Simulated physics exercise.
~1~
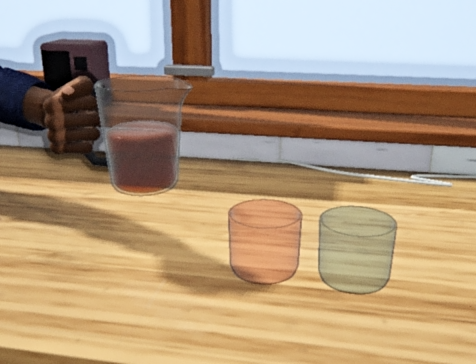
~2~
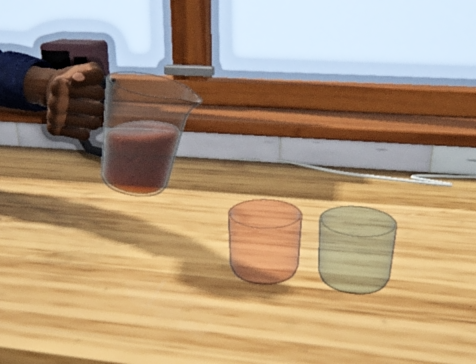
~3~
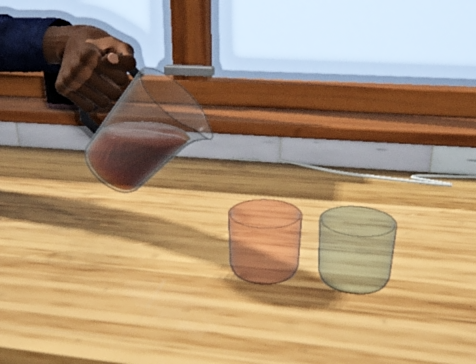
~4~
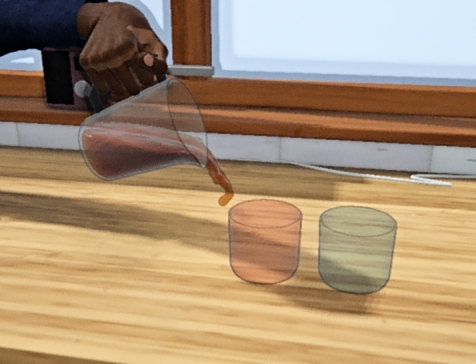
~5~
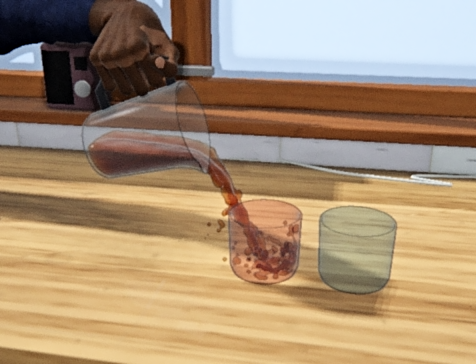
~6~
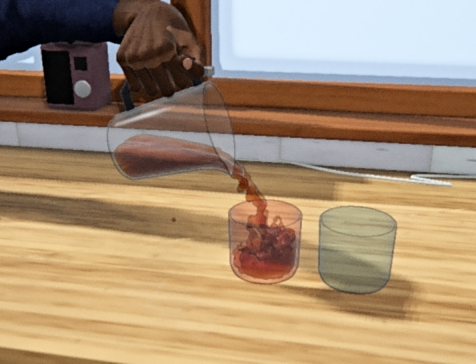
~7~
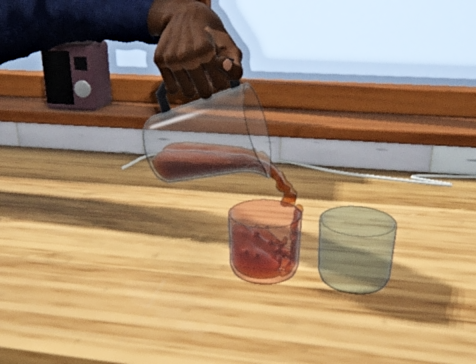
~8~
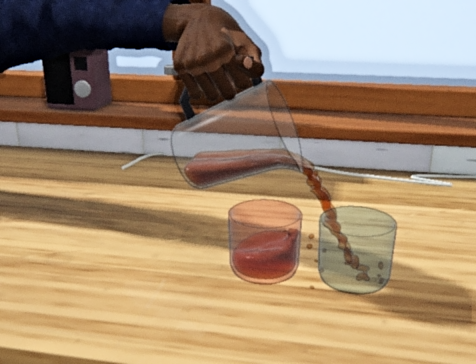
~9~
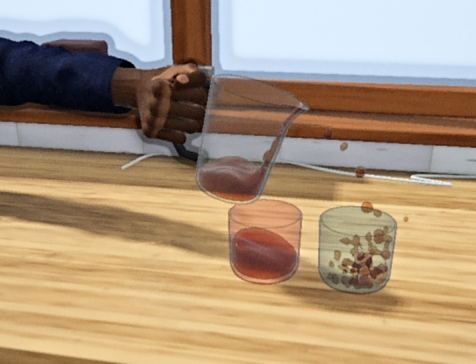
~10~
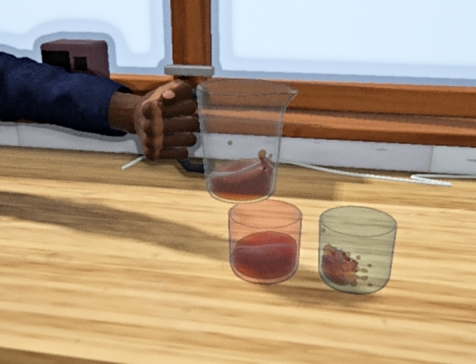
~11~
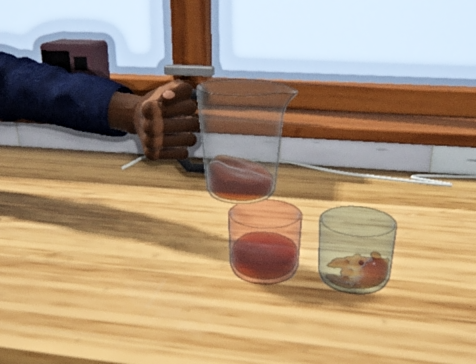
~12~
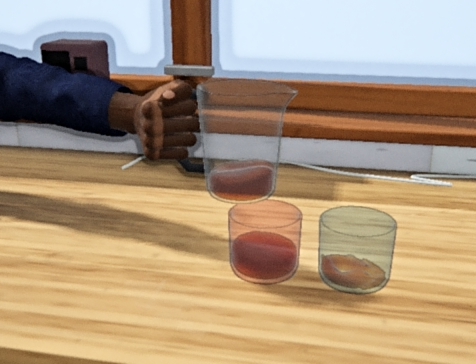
On a wooden surface by a window, a hand tilted a clear pitcher of reddish tea and poured into the left mug, then swept right over the second mug before levelling it, leaving the left mug fuller, the right one shallowly filled and some tea still in the pitcher.
